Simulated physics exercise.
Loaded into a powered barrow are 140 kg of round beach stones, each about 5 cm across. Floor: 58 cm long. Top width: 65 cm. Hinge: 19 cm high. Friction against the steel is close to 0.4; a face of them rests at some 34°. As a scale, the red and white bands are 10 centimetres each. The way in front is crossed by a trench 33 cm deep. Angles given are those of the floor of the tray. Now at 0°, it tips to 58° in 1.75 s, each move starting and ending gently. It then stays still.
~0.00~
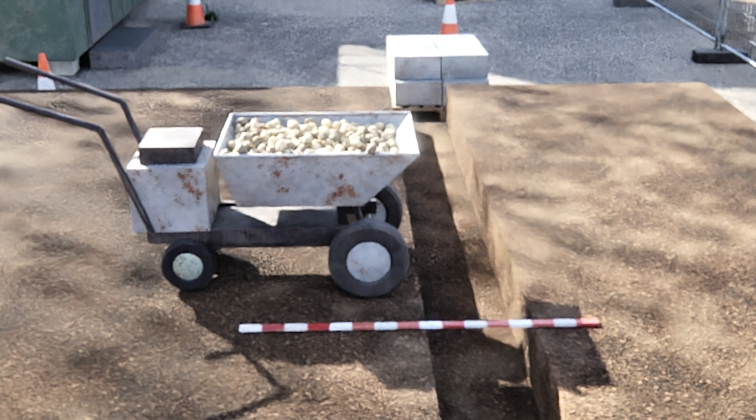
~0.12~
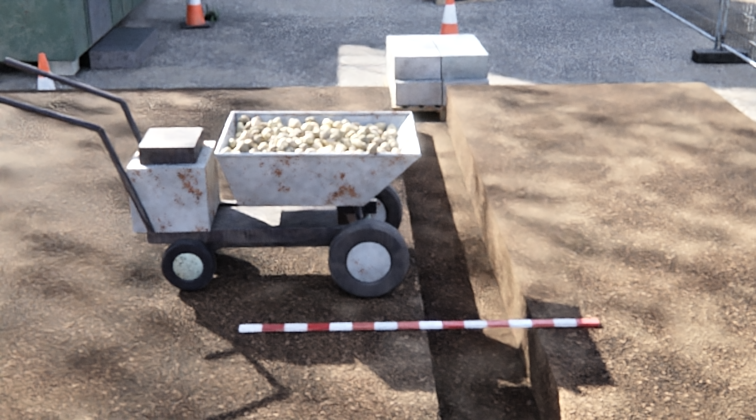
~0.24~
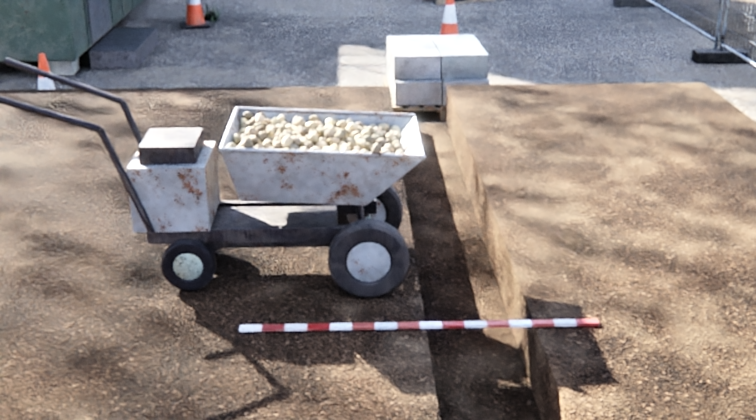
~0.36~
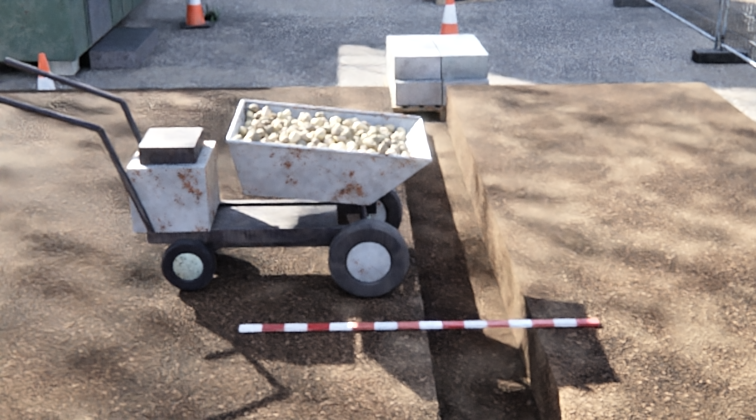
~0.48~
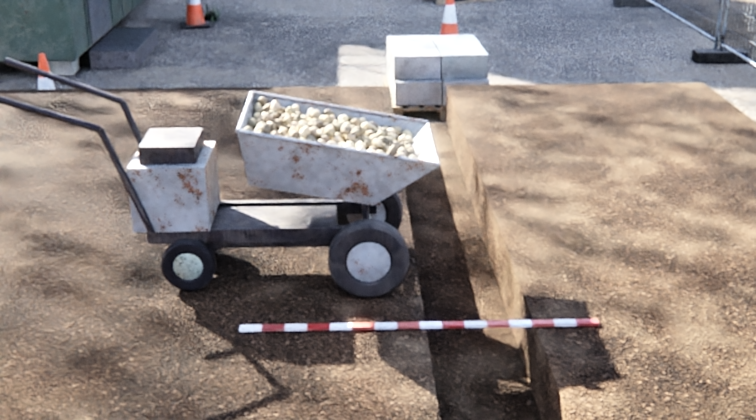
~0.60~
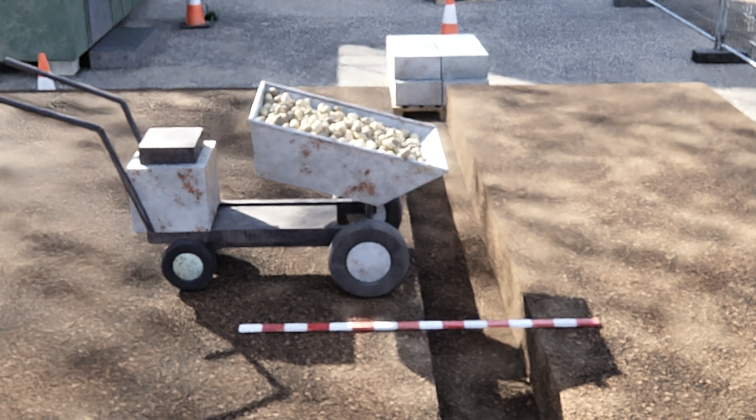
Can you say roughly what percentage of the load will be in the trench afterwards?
Roughly 57 per cent, I would say.
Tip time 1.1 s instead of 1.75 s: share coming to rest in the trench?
It'd be some 50 per cent.
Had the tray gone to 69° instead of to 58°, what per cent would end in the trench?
Roughly 45 percent.
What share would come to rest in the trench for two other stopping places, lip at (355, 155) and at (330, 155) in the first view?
Close to 100 percent in the first case, 100 percent in the second.
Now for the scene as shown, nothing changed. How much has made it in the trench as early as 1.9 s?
About 15%.
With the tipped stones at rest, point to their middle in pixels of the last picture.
Roughly at pixel (506, 302).
After 1.3 s the floor is at 49°; 99 % in the tray, 1 % in the trench; the foremost stones are at (497, 219).
After 1.9 s the floor is at 58°; 53 % in the tray, 17 % in the trench, 29 % past the trench; the foremost stones are at (607, 271).
After 2.2 s the floor is at 58°; 30 % in the tray, 27 % in the trench, 44 % past the trench; the foremost stones are at (671, 268).
After 4.2 s the floor is at 58°; 0 % in the tray, 57 % in the trench, 43 % past the trench; the foremost stones are at (696, 259).
